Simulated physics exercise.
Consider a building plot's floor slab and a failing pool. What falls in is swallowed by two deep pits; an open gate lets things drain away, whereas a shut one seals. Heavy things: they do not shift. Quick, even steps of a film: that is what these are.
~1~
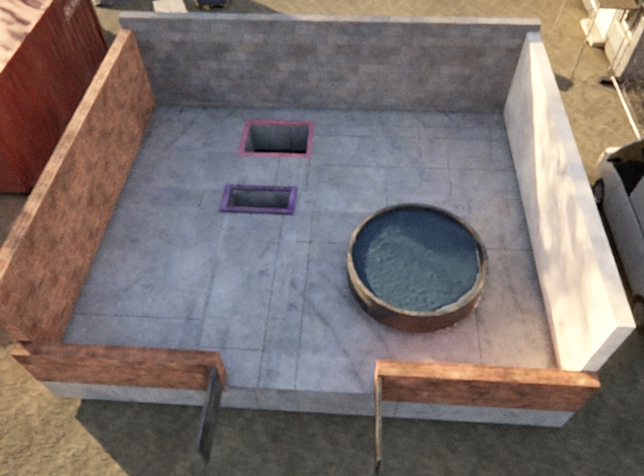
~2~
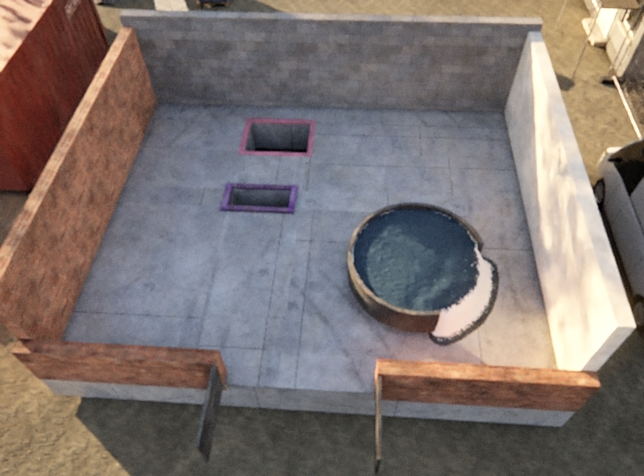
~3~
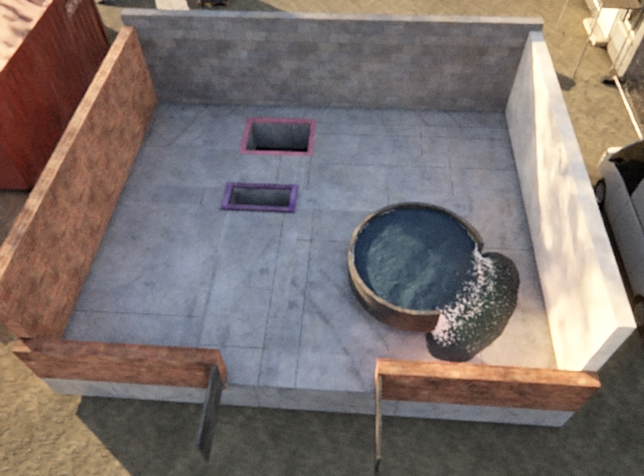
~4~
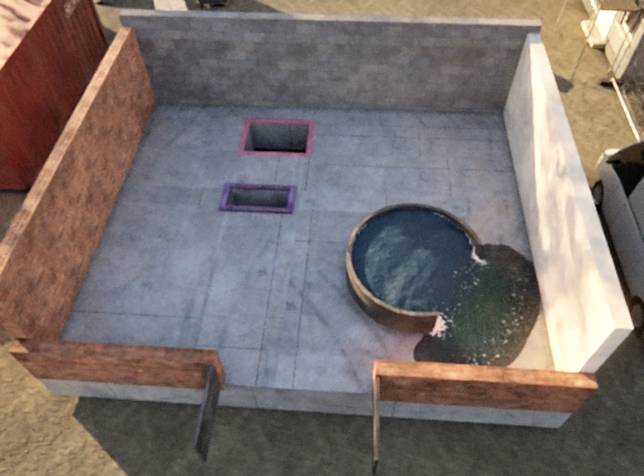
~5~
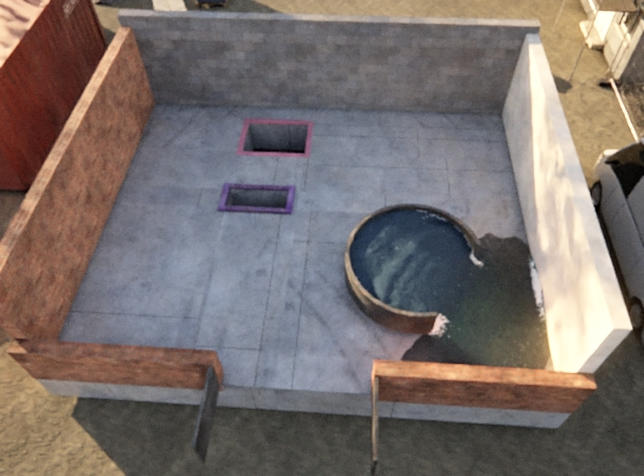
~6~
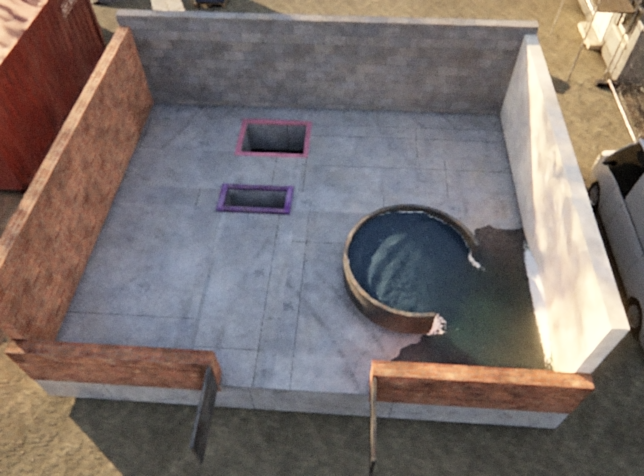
On a walled concrete slab with two square-edged pits, a round pool sat full until its lower right side broke open, and water gushed out and spread across the corner to the right wall.
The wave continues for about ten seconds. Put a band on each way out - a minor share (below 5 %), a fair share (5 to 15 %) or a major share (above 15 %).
At the end, the gate carries off five to fifteen per cent; the purple pit carries off beneath five per cent; the pink pit carries off five to fifteen per cent.
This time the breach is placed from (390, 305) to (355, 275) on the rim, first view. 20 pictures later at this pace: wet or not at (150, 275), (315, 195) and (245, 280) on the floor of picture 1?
Note, points one to three: Reached and soaked / unreached / reached and soaked.
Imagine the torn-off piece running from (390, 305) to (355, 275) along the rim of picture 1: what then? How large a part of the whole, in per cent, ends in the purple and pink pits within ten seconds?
Near enough: Purple 0 percent, pink 0 percent.
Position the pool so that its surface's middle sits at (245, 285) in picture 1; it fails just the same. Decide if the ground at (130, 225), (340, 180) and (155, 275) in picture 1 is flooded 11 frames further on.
Going through the three spots, I'd say high and dry, high and dry, high and dry.
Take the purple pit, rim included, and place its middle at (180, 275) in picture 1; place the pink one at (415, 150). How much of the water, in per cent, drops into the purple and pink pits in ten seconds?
Purple: 2 %; pink: 14 %.
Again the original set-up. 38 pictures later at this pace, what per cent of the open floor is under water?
Roughly 65 percent.
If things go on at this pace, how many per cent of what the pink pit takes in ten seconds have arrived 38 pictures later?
It should be near 0 percent of the ten-second total.
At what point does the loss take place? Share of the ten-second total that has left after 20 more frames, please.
Estimate: 5 %.
A moment on, water covers 10 % of the floor; the gate 0 %, the purple pit 0 %, the pink pit 0 %.
Next, water covers 15 % of the floor; the gate 0 %, the purple pit 0 %, the pink pit 0 %.
Then, water covers 35 % of the floor; the gate 0 %, the purple pit 0 %, the pink pit 0 %.
Later, water covers 65 % of the floor; the gate 4 %, the purple pit 0 %, the pink pit 0 %.
In the end, water covers 85 % of the floor; the gate 7 %, the purple pit 0 %, the pink pit 7 %.
